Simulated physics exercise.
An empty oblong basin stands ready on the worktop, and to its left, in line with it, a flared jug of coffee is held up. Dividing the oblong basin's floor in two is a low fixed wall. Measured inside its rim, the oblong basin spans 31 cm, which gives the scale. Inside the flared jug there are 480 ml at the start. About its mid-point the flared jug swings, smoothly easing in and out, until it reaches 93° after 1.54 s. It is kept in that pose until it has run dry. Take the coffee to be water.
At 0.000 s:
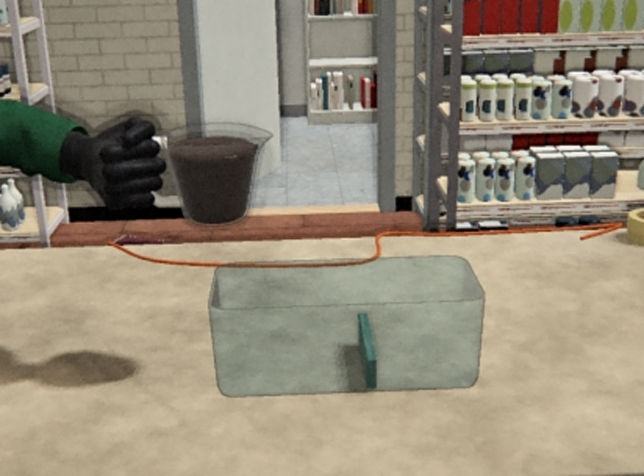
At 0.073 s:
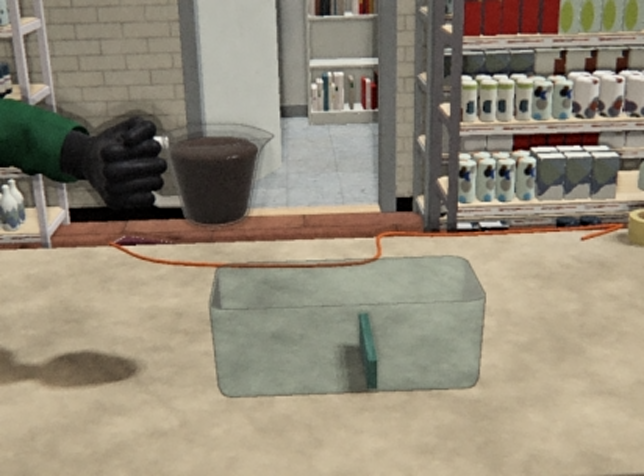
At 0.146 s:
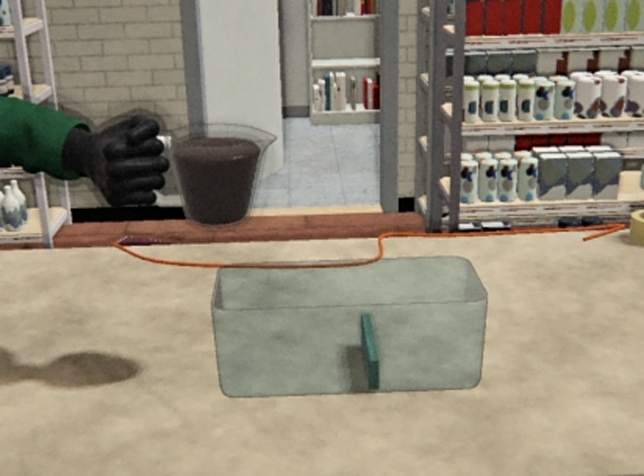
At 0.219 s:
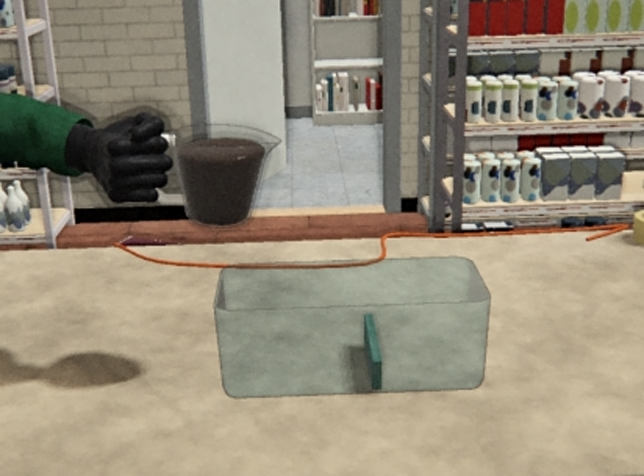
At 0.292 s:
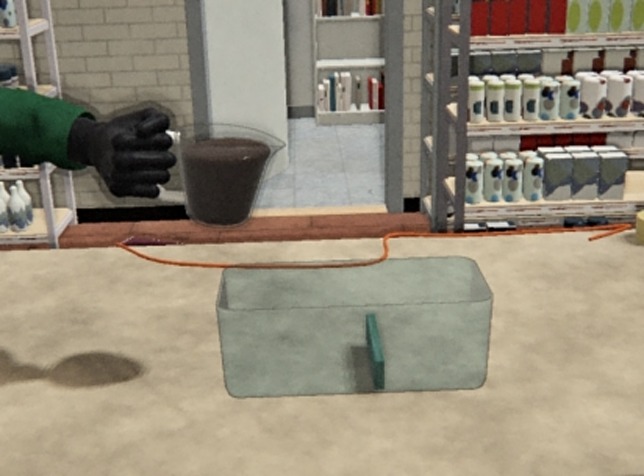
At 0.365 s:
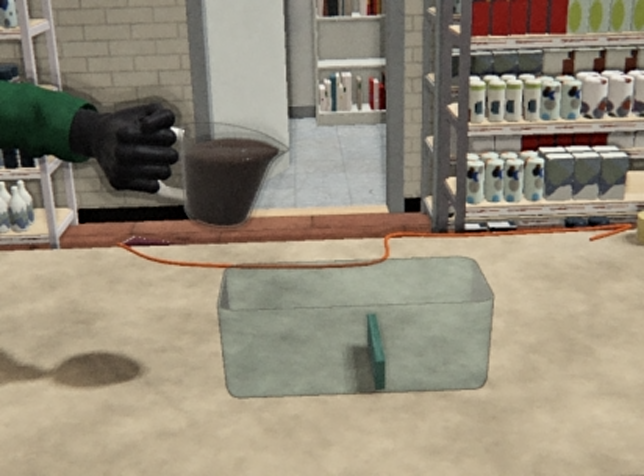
The clip opens on a black-gloved hand holding a clear, flared jug of dark liquid to the left of an empty oblong basin on a worktop. The jug stays almost still at first, then tilts slightly to the right, toward the basin, while the dark liquid remains inside.
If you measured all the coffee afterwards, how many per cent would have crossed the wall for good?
Around 6 per cent would have crossed.
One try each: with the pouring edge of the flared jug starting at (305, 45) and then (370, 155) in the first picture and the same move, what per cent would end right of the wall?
Some 75 and 95 per cent, in that order.
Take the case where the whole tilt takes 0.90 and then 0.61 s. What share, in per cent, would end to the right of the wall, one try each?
Roughly 5 per cent the first time and 5 per cent the second.
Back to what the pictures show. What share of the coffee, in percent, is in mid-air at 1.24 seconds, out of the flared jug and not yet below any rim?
Something like 14 per cent is in the air then.
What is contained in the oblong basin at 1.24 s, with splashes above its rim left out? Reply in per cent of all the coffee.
Reading: Approx. 64 %.
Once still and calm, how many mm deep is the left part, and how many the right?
Depths at rest: Left around 20 mm, right around 2 mm.
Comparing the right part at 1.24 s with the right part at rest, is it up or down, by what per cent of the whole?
It climbs by roughly 5 per cent.
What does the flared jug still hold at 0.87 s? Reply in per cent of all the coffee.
Roughly 72 %.
Then, 0.87 s in, the tilt is 56° and 72 per cent is still to pour, 12 is left of the wall and 0 right of it.
Then, 1.24 s in, the tilt is 84° and 21 per cent is still to pour, 63 is left of the wall and 1 right of it.
Then, 1.62 s in, the tilt is 93° and 1 per cent is still to pour, 90 is left of the wall and 5 right of it.
Then, 2.04 s in, the tilt is 93° and 0 per cent is still to pour, 92 is left of the wall and 5 right of it.
Finally, 92 per cent lies left of the wall, 6 right of it and 2 outside.
